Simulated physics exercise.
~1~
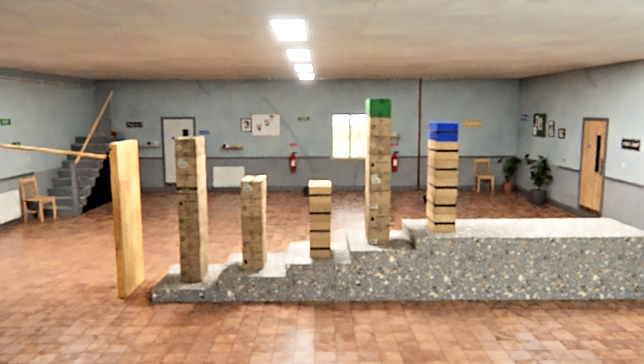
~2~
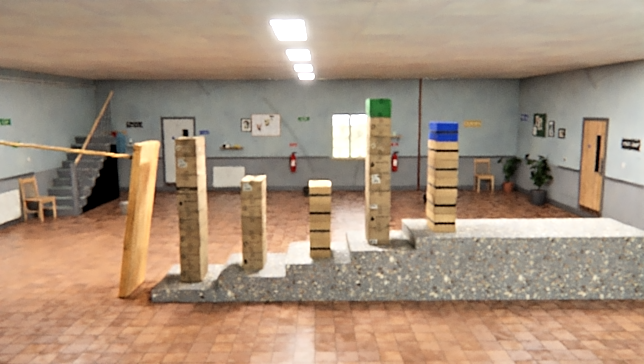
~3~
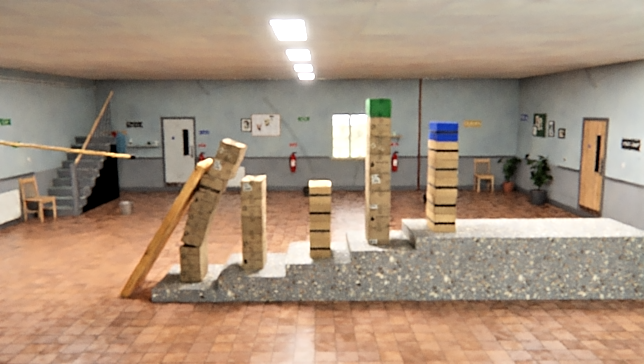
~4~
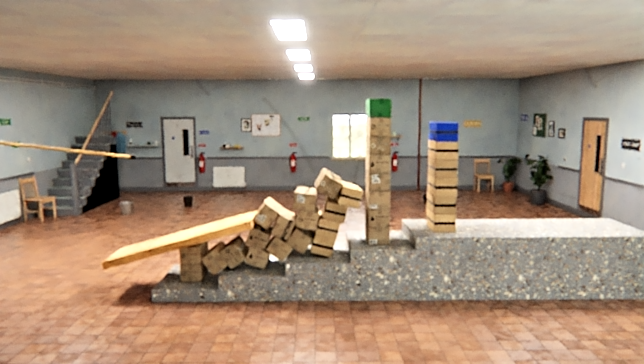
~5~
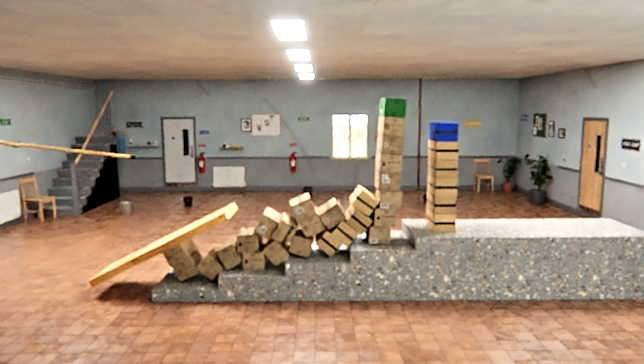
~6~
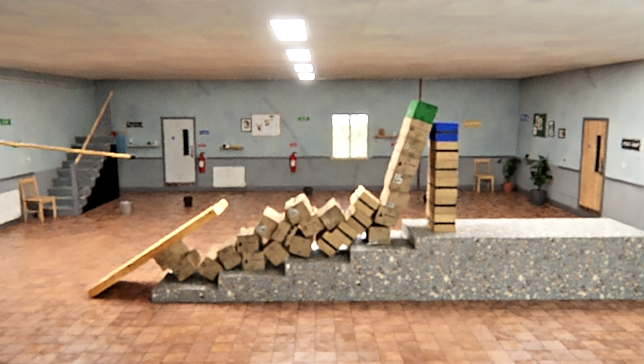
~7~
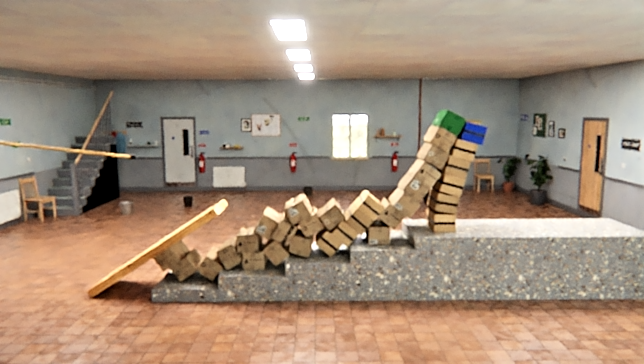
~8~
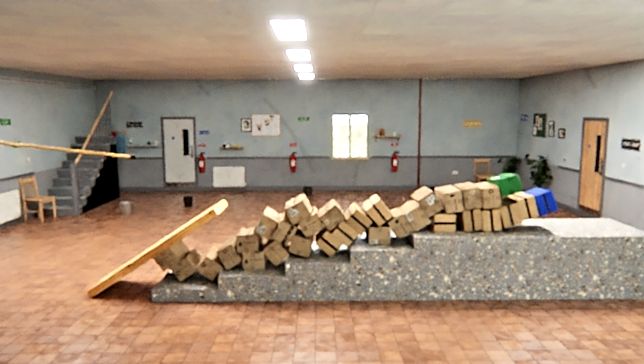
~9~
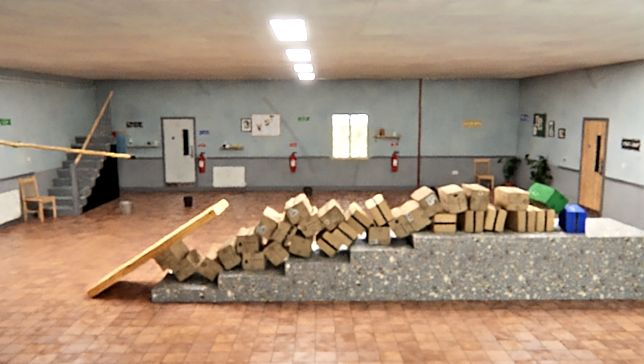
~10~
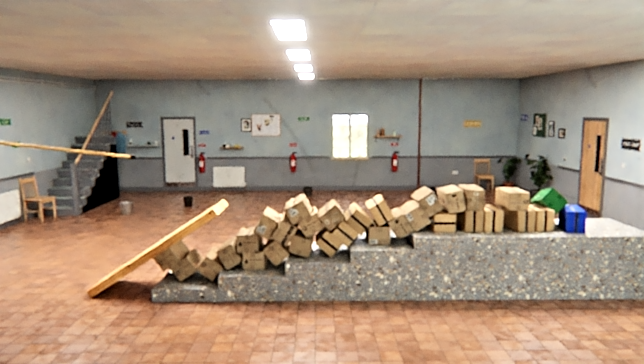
A tall wooden board tipped right into stacks of cardboard boxes on rising steps, and the columns toppled one after another up to the green- and blue-topped ones, leaving boxes strewn along the steps with the green and blue ones at the far right.
